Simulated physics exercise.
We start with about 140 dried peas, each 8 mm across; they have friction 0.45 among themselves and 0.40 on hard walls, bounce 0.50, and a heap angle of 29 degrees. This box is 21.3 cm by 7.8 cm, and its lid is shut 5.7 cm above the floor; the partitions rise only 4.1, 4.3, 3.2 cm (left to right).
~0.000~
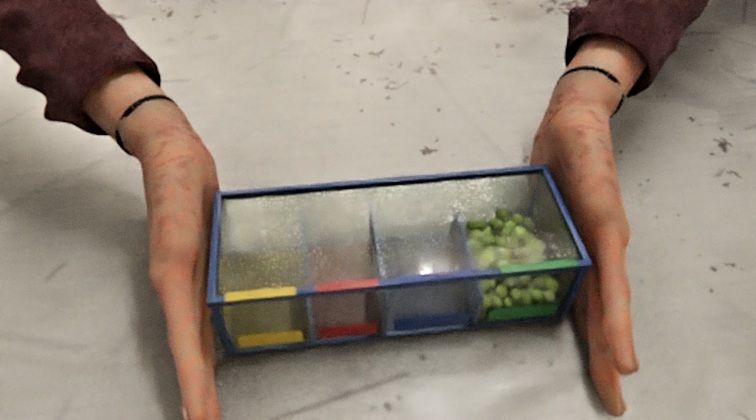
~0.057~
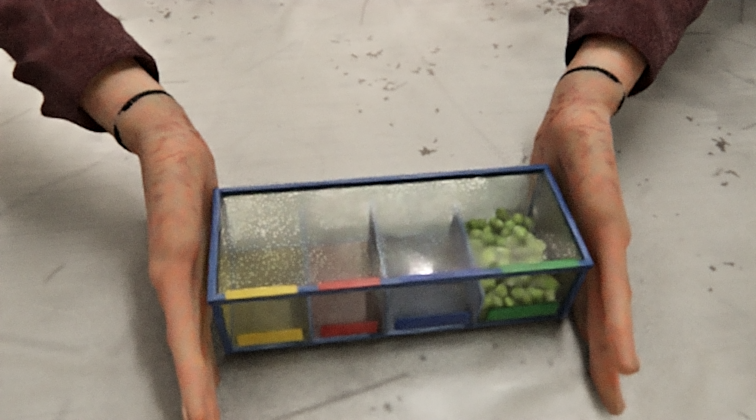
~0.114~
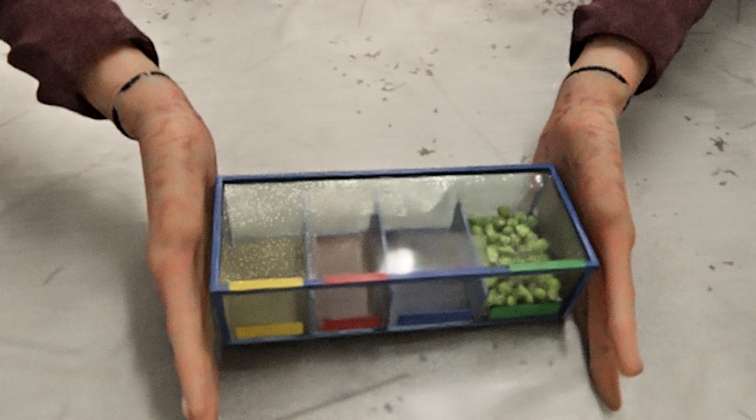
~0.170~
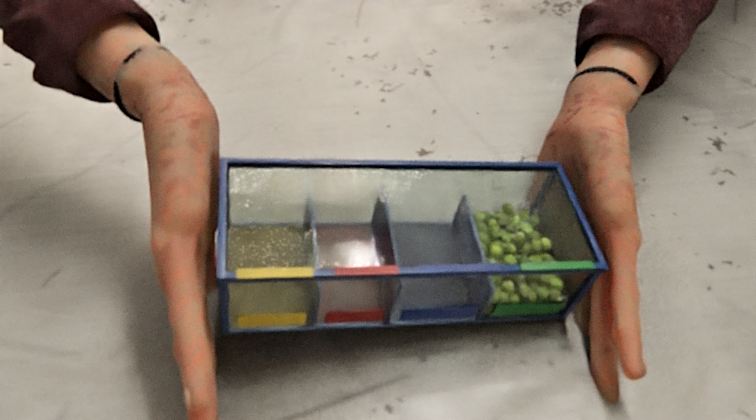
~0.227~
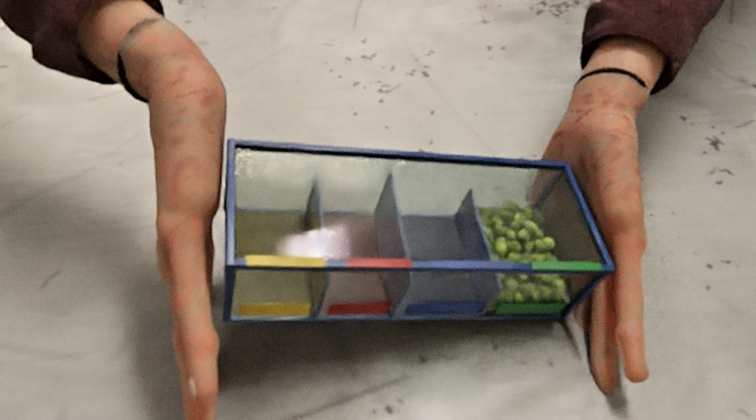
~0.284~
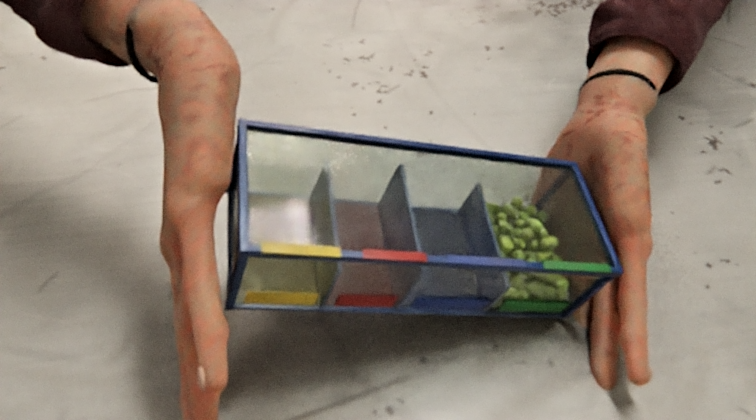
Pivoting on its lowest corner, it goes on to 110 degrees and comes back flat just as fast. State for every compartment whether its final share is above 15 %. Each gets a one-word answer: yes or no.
My answers are red no, blue no, green yes, yellow no.
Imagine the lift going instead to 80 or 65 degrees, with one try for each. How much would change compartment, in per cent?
Close to 0 in a hundred first, and 0 in a hundred second.
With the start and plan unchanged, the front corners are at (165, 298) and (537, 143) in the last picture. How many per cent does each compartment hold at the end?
In the end red holds 5 %, blue holds 30 %, green holds 0 % and yellow holds 60 %.
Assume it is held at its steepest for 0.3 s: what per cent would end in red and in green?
Result - red: 0 %, green: 100 %.
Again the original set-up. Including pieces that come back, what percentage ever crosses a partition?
About 0 %.
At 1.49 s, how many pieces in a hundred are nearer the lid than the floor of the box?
Around 50 in a hundred, give or take.
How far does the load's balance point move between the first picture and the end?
Measured shift: Some 1.0 cm.
After 1.49 s, tilt 110 degrees; green 100 %.
After 2.30 s, tilt 49 degrees; green 100 %.
Then, at 3.12 s, tilt 0 degrees; green 100 %.
In the end, at 3.6 s, red 0 %, blue 0 %, green 100 %, yellow 0 %.
